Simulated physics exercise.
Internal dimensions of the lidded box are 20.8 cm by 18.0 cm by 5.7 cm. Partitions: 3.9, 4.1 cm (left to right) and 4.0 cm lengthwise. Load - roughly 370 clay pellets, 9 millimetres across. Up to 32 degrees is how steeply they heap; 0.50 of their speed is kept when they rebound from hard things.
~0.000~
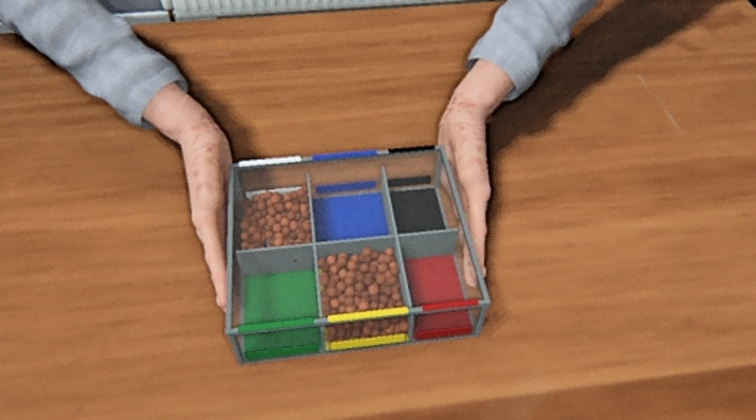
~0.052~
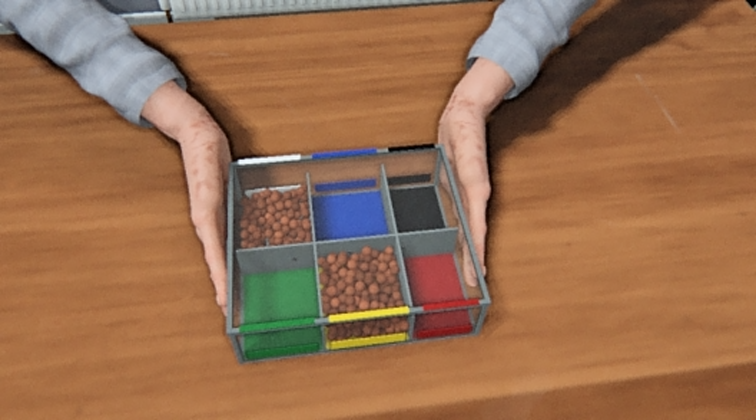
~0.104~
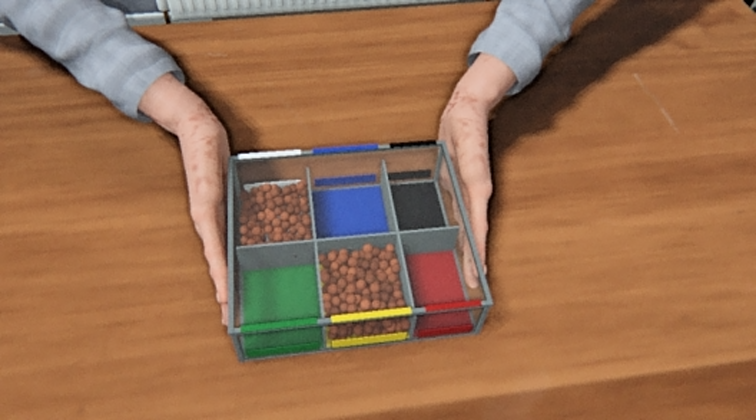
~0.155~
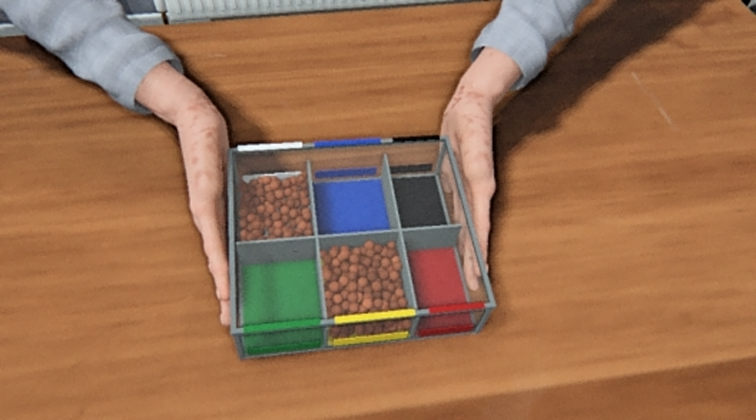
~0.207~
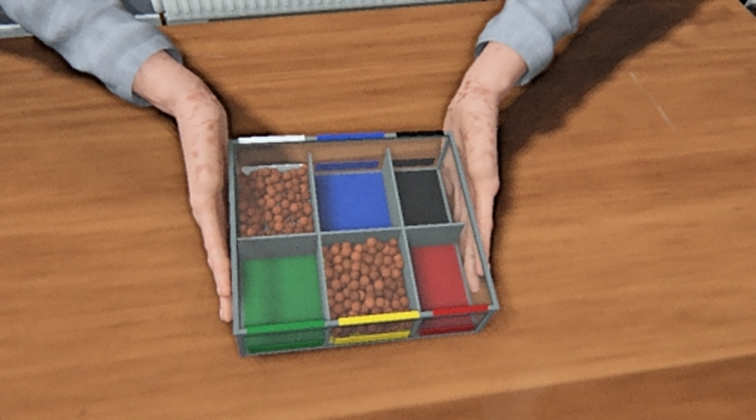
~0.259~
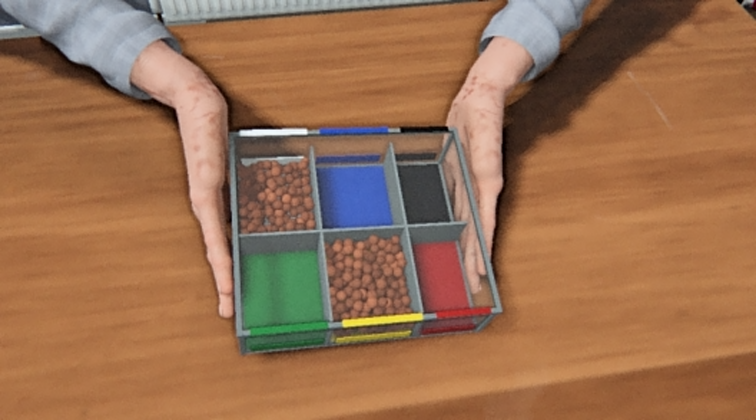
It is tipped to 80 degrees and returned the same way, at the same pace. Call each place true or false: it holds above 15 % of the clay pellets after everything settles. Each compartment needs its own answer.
Red: False, blue: False, green: False, yellow: True, white: True, black: False.
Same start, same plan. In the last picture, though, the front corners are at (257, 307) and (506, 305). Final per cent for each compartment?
Result - red: 5 %; blue: 0 %; green: 0 %; yellow: 55 %; white: 35 %; black: 0 %.
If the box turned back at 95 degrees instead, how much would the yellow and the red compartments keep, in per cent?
Then the yellow compartment would keep 60 per cent and the red one 5 per cent.
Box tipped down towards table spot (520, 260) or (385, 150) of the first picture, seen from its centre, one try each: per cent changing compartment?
I'd put it at about 15 per cent for the first tilt and about 15 per cent for the second.
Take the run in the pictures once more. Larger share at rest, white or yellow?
It is the yellow one.
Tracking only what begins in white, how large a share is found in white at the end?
I'd put it at roughly 80 per cent.
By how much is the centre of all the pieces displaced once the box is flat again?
The balance point ends up some 3.0 centimetres from where it began.
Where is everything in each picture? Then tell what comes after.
In the first picture, box tilt 0 degrees, front corners at (231, 330) and (484, 301); yellow 55 %, white 45 %.
In the second picture, box tilt 1 degrees, front corners at (232, 330) and (485, 301).
In the third picture, box tilt 3 degrees, front corners at (234, 330) and (487, 302), lowest corner right front.
In the fourth picture, box tilt 7 degrees, front corners at (236, 330) and (490, 304), lowest corner right front.
In the fifth picture, box tilt 10 degrees, front corners at (239, 330) and (493, 306), lowest corner right front.
In the sixth picture, box tilt 14 degrees, front corners at (242, 331) and (496, 309), lowest corner right front; yellow 55 %, white 45 %. The box's pace is about 70 degrees a second.
After 1.26 s, tilt 80 degrees; yellow 55 %, white 45 %.
Then, at 1.93 s, tilt 36 degrees; green 5 %, yellow 60 %, white 35 %.
Then, at 2.64 s, tilt 0 degrees; green 5 %, yellow 60 %, white 35 %.
By 3.3 s all is still; red 0 %, blue 0 %, green 5 %, yellow 60 %, white 35 %, black 0 %.
